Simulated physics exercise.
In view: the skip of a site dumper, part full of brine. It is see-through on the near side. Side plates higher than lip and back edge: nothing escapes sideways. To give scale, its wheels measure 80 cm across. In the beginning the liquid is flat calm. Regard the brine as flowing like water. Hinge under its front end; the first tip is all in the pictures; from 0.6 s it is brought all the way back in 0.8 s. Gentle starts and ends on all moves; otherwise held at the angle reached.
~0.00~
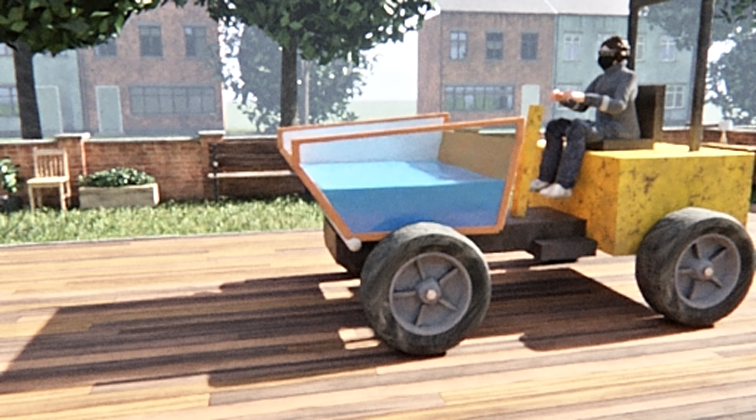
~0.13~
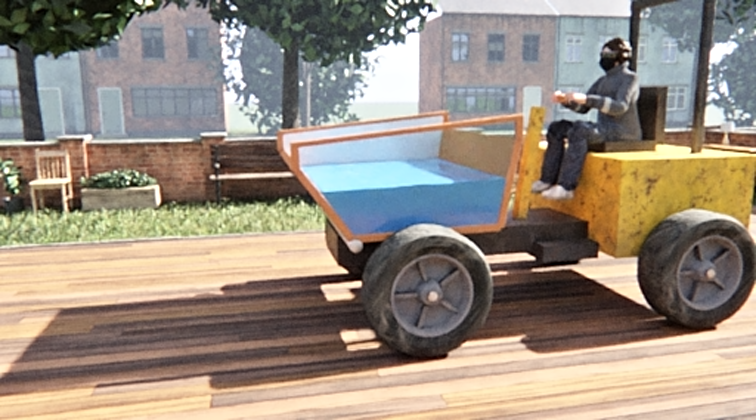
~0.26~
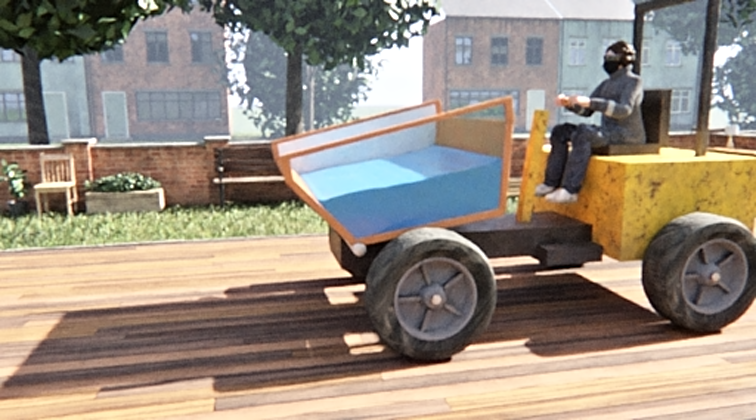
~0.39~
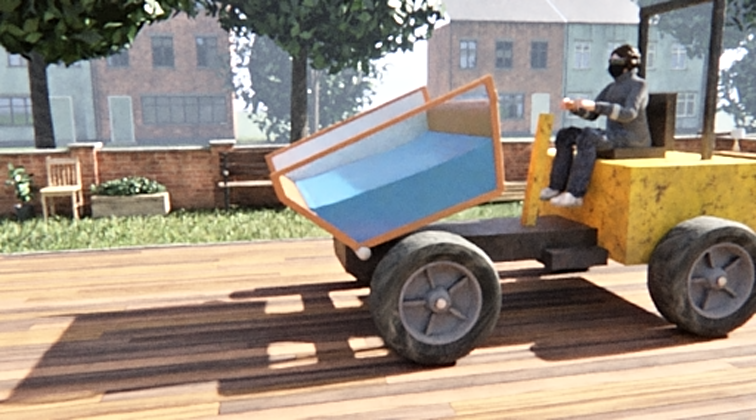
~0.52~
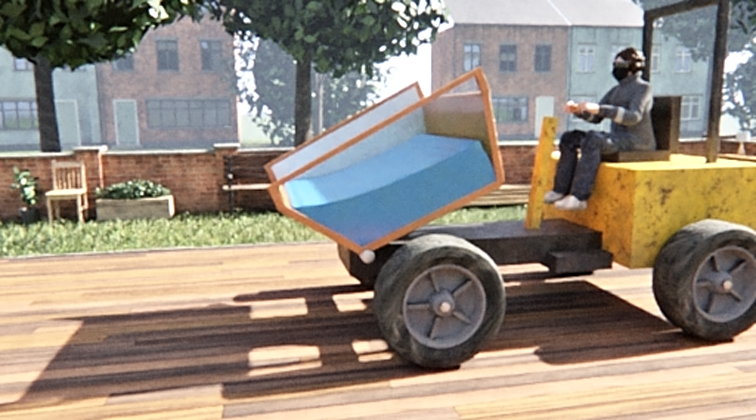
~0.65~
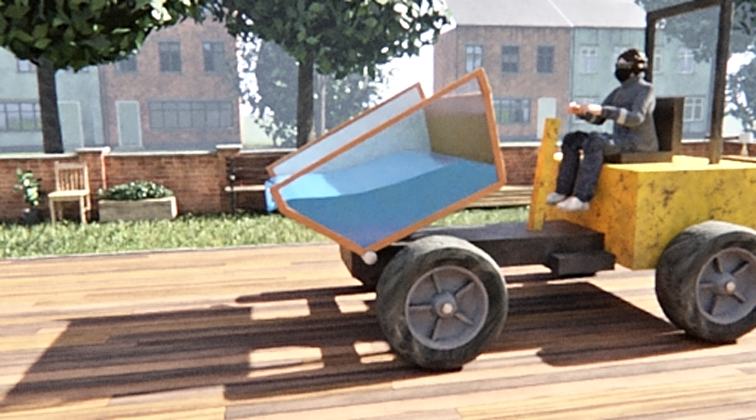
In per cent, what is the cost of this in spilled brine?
41 %.
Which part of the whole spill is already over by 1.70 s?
Around 80 percent of it.
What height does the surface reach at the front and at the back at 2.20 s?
Level: ~ 8 cm in front; 32 cm behind.
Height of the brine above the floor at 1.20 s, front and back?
It reads roughly 32 cm up front and 2 cm at the back.
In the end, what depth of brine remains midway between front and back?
16 cm.
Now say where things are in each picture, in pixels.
In the first frame, the surface is at (364, 187) near the front wall; the surface is at (482, 183) near the back wall; the lip is at (300, 164); the front is on the left; a wheel hub at (433, 297).
In the second frame, the surface is at (364, 189) near the front wall; the surface is at (483, 181) near the back wall.
In the third frame, the surface is at (360, 192) near the front wall; the surface is at (479, 168) near the back wall; the skip is tilted 9° forwards.
In the fourth frame, the surface is at (355, 196) near the front wall; the surface is at (470, 153) near the back wall; the skip is tilted 19° forwards.
In the fifth frame, the surface is at (353, 198) near the front wall; the surface is at (467, 150) near the back wall; the skip is tilted 24° forwards.
In the sixth frame, the surface is at (353, 195) near the front wall; the surface is at (475, 165) near the back wall; the skip is tilted 24° forwards; the lip is at (287, 207); brine has begun to come out; a wheel hub at (449, 311).
By 1.20 s the skip is at 2° forwards, the surface stands 3 cm at the back and 31 cm at the front; 33 per cent is out, over the front.
By 1.70 s the surface stands 23 cm at the back and 15 cm at the front; 35 per cent is out, over the front.
By 2.20 s the surface stands 32 cm at the back and 9 cm at the front; 37 per cent is out, over the front.
By 4.28 s 41 per cent is out, over the front, 181 of 439 litres.
